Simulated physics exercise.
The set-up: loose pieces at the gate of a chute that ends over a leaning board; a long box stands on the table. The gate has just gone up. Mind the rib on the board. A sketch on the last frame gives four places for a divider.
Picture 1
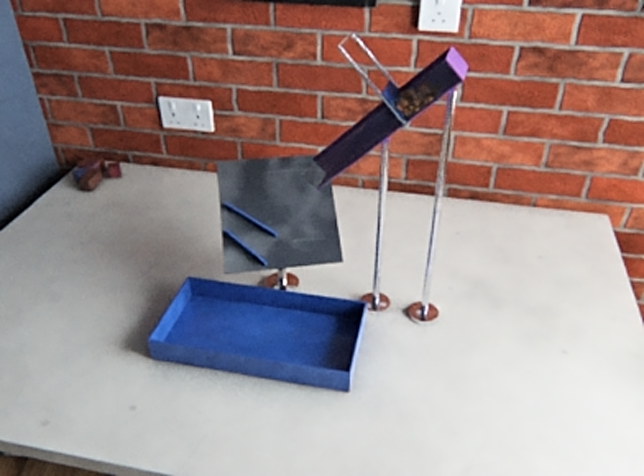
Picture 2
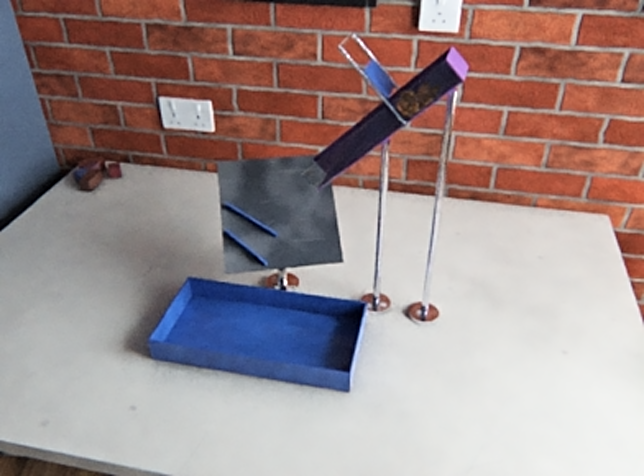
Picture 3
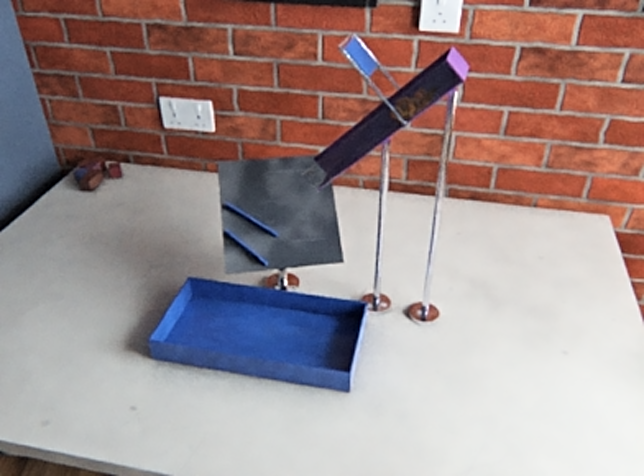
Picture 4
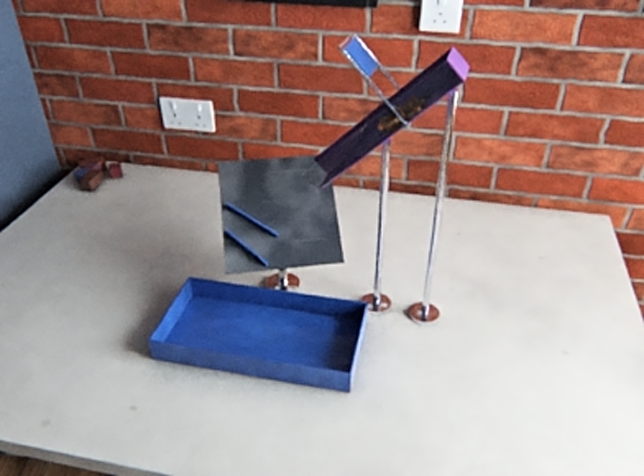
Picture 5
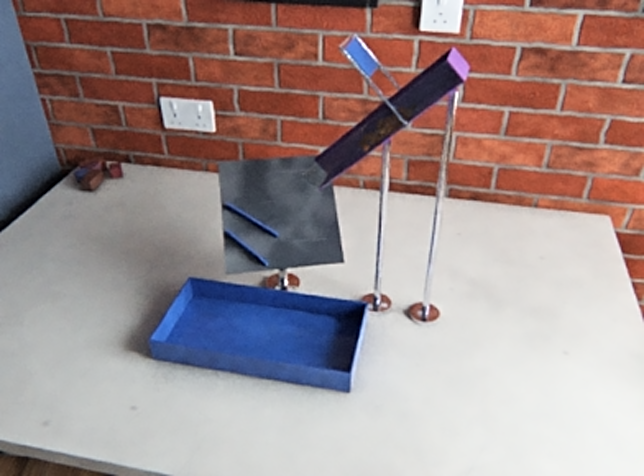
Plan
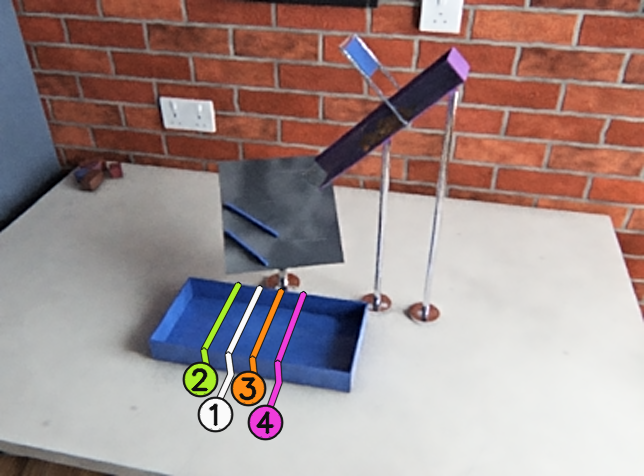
The footage shows a blue gate lifting on a sloping purple chute above a tilted dark board with blue ribs and an empty blue box, and small brown pieces then sliding down and leftward partway along the chute.
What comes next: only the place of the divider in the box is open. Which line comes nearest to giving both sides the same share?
Best: 4.
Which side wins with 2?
Right.
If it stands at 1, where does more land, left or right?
More lands on the right.
On the marked copy, line 1 crosses the front rim at (228, 353); line 2 crosses the front rim at (204, 349); line 3 crosses the front rim at (252, 357); line 4 crosses the front rim at (277, 361).
With 1, of what is caught, a small part on the left of the divider, nearly all on the right.
With 2, of what is caught, a stray few on the left of the divider, nearly all on the right.
With 3, of what is caught, a small part on the left of the divider, nearly all on the right.
With 4, of what is caught, about a third on the left of the divider, about two thirds on the right.
